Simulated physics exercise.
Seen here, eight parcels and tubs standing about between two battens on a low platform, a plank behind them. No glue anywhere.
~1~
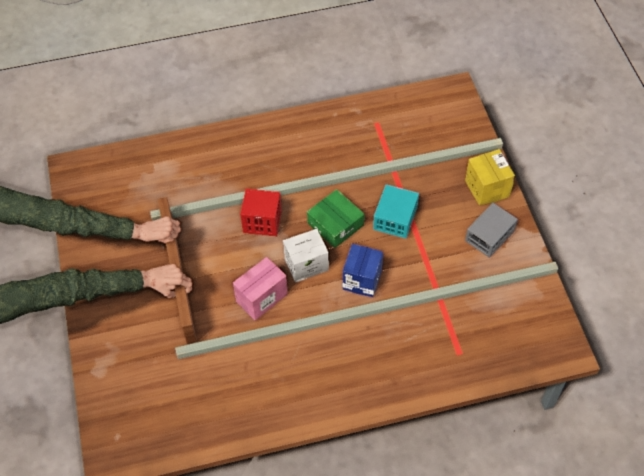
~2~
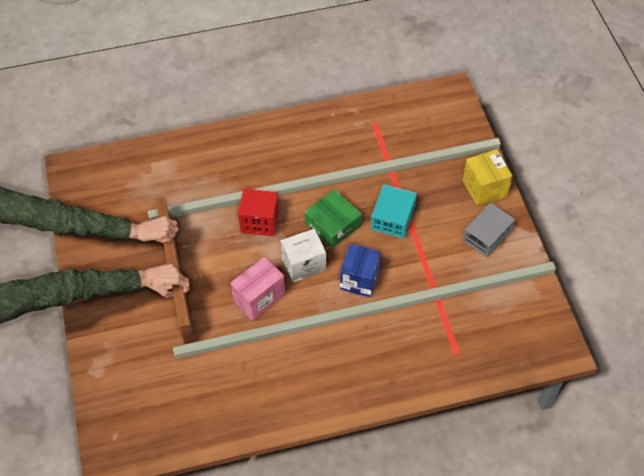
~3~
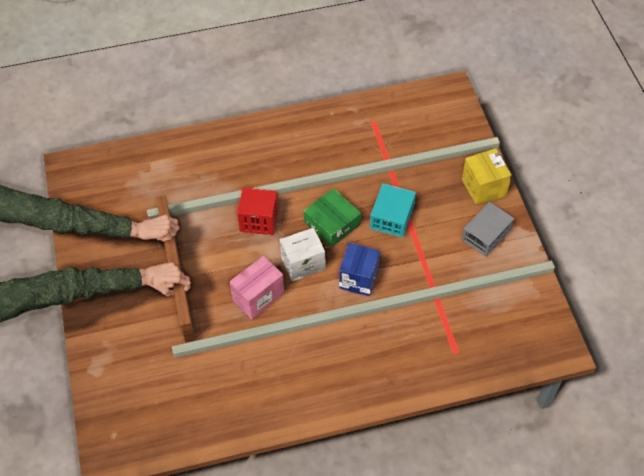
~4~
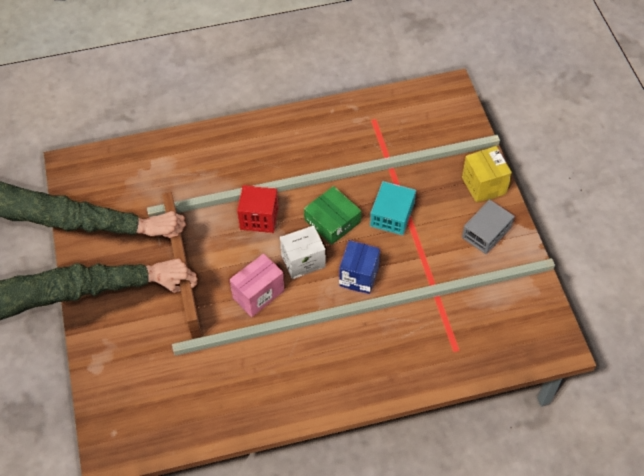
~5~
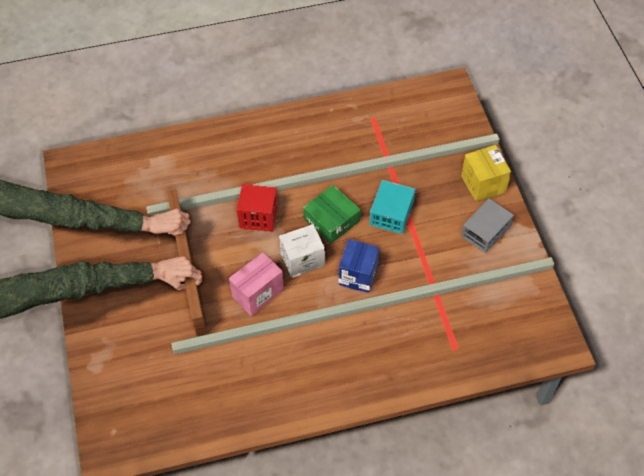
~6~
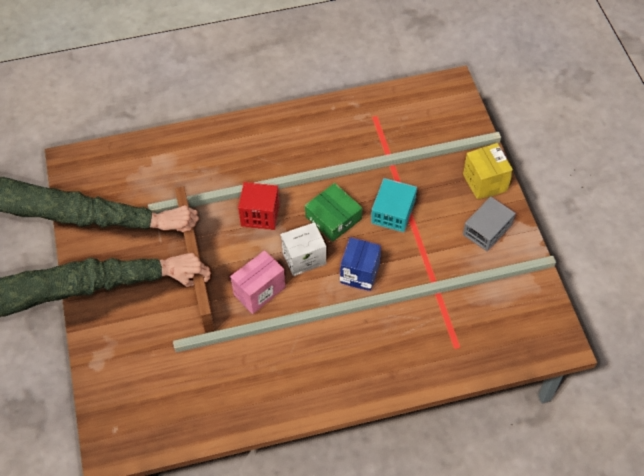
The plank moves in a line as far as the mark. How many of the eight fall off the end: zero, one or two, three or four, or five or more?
As it turns out, the number that fall off is zero.
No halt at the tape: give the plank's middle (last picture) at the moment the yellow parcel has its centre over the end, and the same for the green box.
About (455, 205), and (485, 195) for the other.
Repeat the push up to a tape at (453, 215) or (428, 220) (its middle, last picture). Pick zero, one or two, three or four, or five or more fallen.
Taking them in turn, either one or two; none.
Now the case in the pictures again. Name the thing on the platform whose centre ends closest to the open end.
Foremost is the grey crate.
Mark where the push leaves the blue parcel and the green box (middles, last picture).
The blue parcel stops around (486, 244); the green box around (448, 193).
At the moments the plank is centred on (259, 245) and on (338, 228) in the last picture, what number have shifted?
At the one place 3, at the other 6.
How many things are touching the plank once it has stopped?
It touches 3.
Early on, none off yet; yellow parcel at rest near (487, 172); grey crate at rest near (489, 224); turquoise crate at rest near (394, 205).
A while later, none off yet; yellow parcel at rest near (487, 172); grey crate at rest near (489, 224); turquoise crate travelled a little near (407, 206).
Further along, none off yet; yellow parcel at rest near (487, 172); grey crate at rest near (489, 224); turquoise crate travelled about its own width near (452, 209).
Finally, the number that fall off is zero.
